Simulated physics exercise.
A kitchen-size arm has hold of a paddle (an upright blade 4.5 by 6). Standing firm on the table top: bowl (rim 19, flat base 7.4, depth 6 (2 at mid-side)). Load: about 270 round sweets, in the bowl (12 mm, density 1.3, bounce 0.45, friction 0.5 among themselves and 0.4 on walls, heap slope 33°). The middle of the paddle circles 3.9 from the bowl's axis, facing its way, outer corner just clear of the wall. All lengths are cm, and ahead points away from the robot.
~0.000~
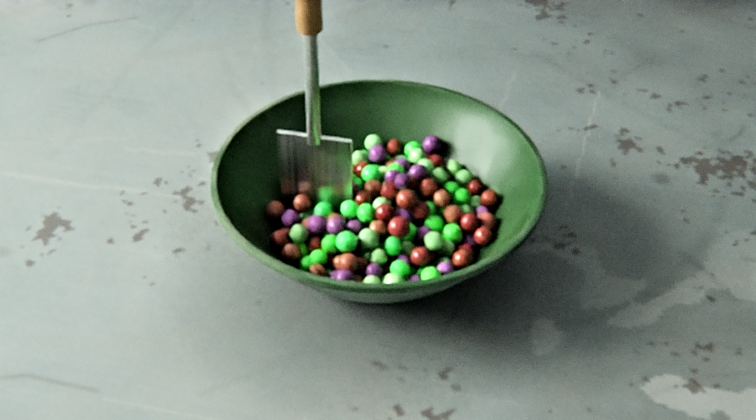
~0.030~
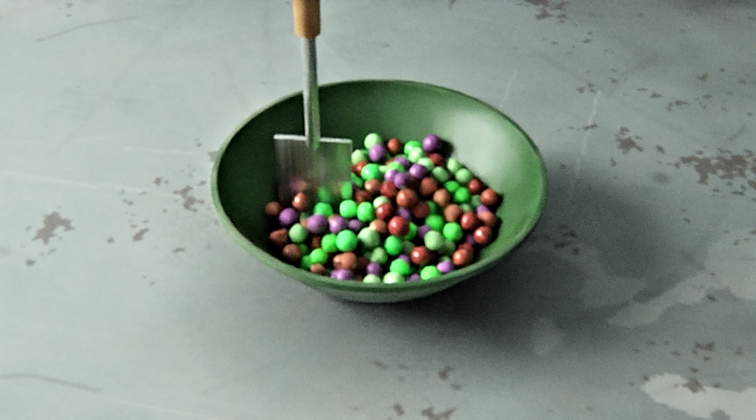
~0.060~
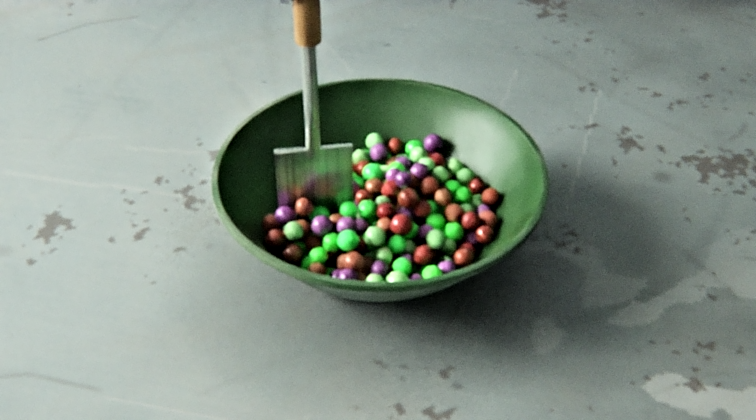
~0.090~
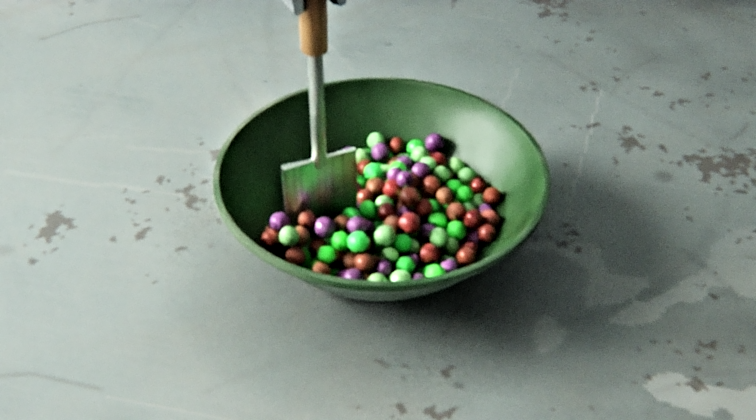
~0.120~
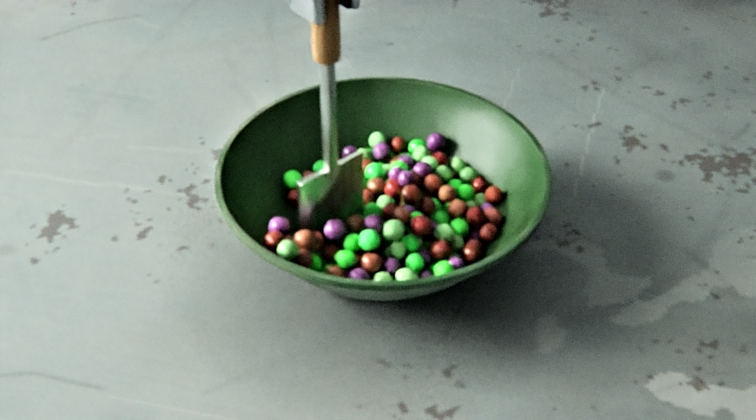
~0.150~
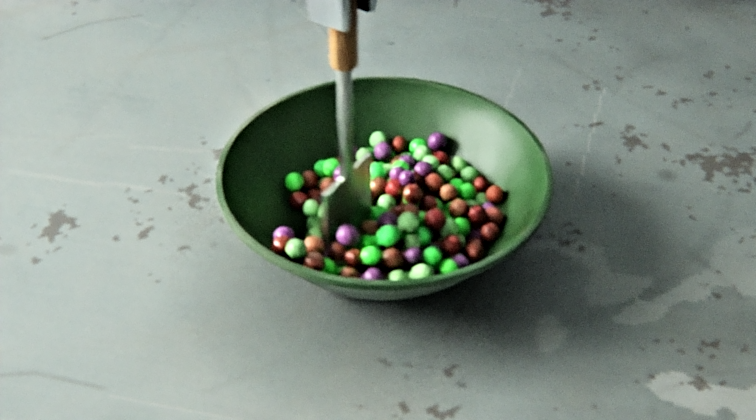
On a worn grey table top, a robot arm held an upright paddle at the left of a green bowl of colourful round sweets, then turned it and pushed it rightward through them.
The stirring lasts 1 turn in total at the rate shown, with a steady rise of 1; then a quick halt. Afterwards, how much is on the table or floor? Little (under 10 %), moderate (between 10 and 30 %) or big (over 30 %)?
Share on the table or floor: Little (under 10 %).
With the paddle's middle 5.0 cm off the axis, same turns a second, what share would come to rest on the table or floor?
In that case some 5 per cent.
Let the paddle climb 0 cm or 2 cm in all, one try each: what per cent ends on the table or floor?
Some 10 and 5 per cent.
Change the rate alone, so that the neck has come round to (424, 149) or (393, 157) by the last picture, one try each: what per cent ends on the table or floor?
Some 30 and 15 per cent.
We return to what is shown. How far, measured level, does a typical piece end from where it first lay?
Some 6 cm.
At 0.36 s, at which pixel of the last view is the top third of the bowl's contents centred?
Around (474, 170).
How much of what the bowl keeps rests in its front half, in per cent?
About 55 per cent.
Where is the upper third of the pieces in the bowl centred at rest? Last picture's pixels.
Near (320, 204).
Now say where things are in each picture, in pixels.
The paddle neck at (313, 114), 0° round; upper third of the load around (395, 205), from x 275 to 490, top at y 145; 266 in the bowl, in the first picture.
The paddle neck at (312, 117), 6° round; upper third of the load around (395, 207), from x 275 to 490, top at y 145, in the second picture.
The paddle neck at (312, 127), 22° round; upper third of the load around (391, 210), from x 270 to 490, top at y 140, in the third picture.
The paddle neck at (319, 136), 38° round; upper third of the load around (392, 219), from x 270 to 490, top at y 140, in the fourth picture.
The paddle neck at (330, 145), 54° round; upper third of the load around (391, 225), from x 275 to 495, top at y 140, in the fifth picture.
The paddle neck at (346, 152), 70° round; upper third of the load around (400, 228), from x 285 to 495, top at y 140; 266 in the bowl, in the sixth picture.
After 0.36 s, 182° round, highest piece 8 above the table; 264 in the bowl, 2 in flight or on the tool.
After 0.56 s, 293° round, highest piece 8 above the table; 255 in the bowl, 4 on the table or floor, 7 in flight or on the tool.
After 0.87 s, 0° round, highest piece 6 above the table; 250 in the bowl, 16 on the table or floor.
After 1.57 s, 0° round, highest piece 6 above the table; 250 in the bowl, 16 on the table or floor.
In the end, 250 in the bowl, 16 on the table or floor. That is 6 % on the table or floor.
